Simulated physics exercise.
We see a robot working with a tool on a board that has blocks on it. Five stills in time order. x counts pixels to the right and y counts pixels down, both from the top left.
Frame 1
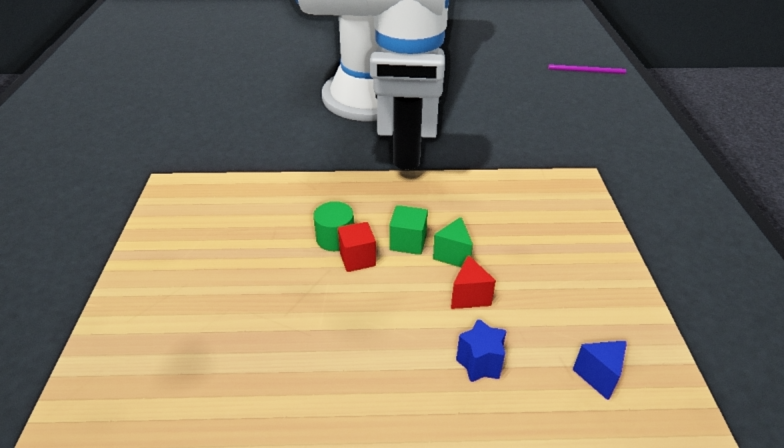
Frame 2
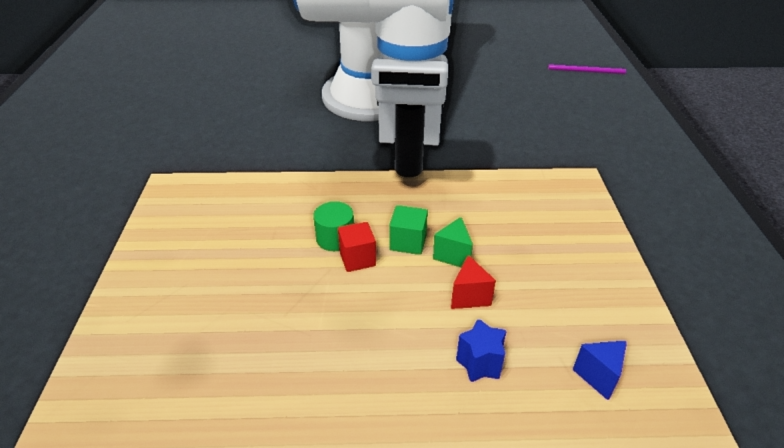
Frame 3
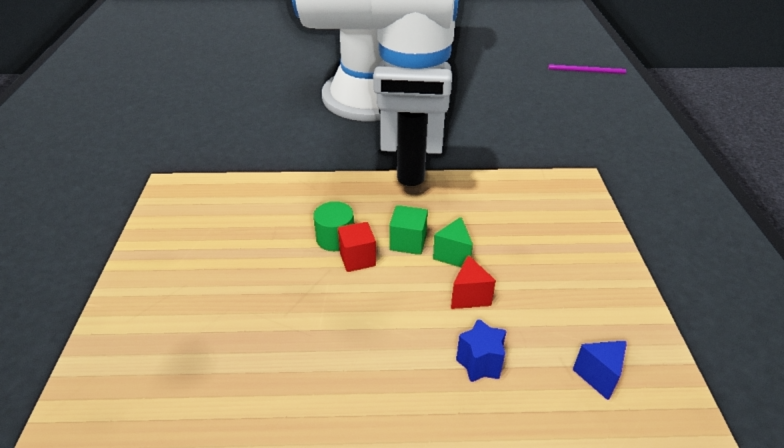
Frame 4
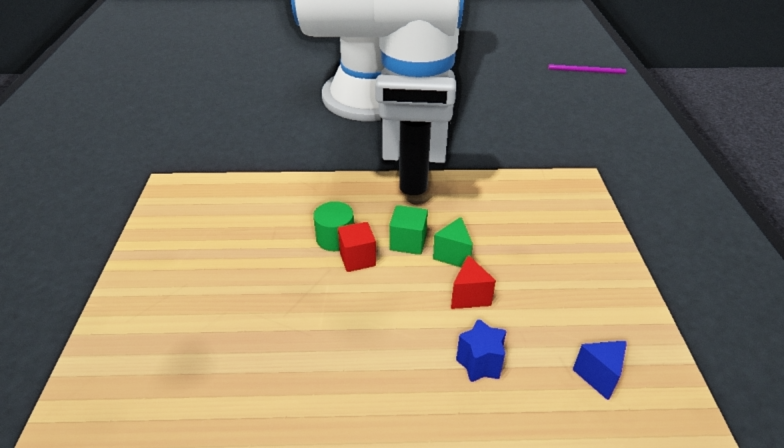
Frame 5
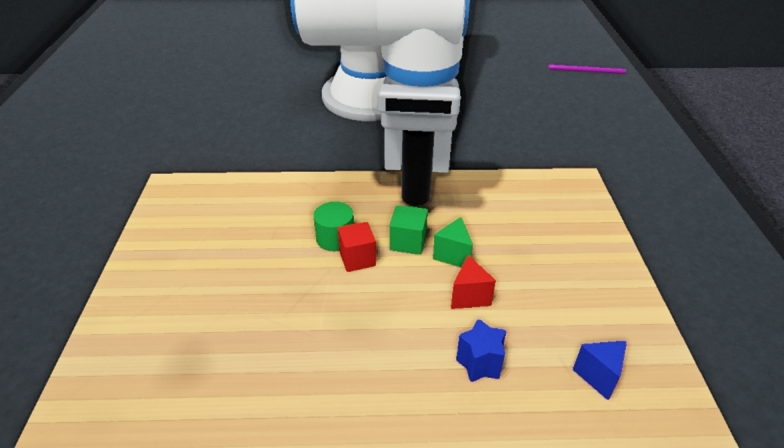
To begin with, a white robot arm holds its dark tool tip at the far edge of a wooden board scattered with green, red and blue blocks. The arm then moves the tip slowly forward and slightly right, closer to the green square block, while all the blocks stay still.
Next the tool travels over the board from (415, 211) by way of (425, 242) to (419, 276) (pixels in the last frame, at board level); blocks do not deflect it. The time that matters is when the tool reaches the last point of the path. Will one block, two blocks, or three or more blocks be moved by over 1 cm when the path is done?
Blocks moved: One.
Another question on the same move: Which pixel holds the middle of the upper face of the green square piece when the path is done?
The spot you're after is about (384, 255) in the image.
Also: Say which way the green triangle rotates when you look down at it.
The turn is anti-clockwise.
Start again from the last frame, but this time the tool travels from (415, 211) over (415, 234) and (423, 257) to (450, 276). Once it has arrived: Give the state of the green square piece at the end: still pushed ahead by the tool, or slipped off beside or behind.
In the end it is beside or behind the tool.
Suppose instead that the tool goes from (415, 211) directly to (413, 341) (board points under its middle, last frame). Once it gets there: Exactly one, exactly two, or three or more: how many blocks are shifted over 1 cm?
Total: One.
What follows on the original path. One third of the way, tool at (424, 217); green square piece at (406, 224), turned 20° clockwise.
Two thirds of the way, tool at (425, 240); green square piece at (396, 242), turned 60° clockwise.
At the end, tool at (420, 262); red square piece at (353, 236), turned 15° clockwise; green square piece at (384, 255), turned 90° clockwise; green triangle at (457, 235), turned 30° anticlockwise; red triangle unmoved.
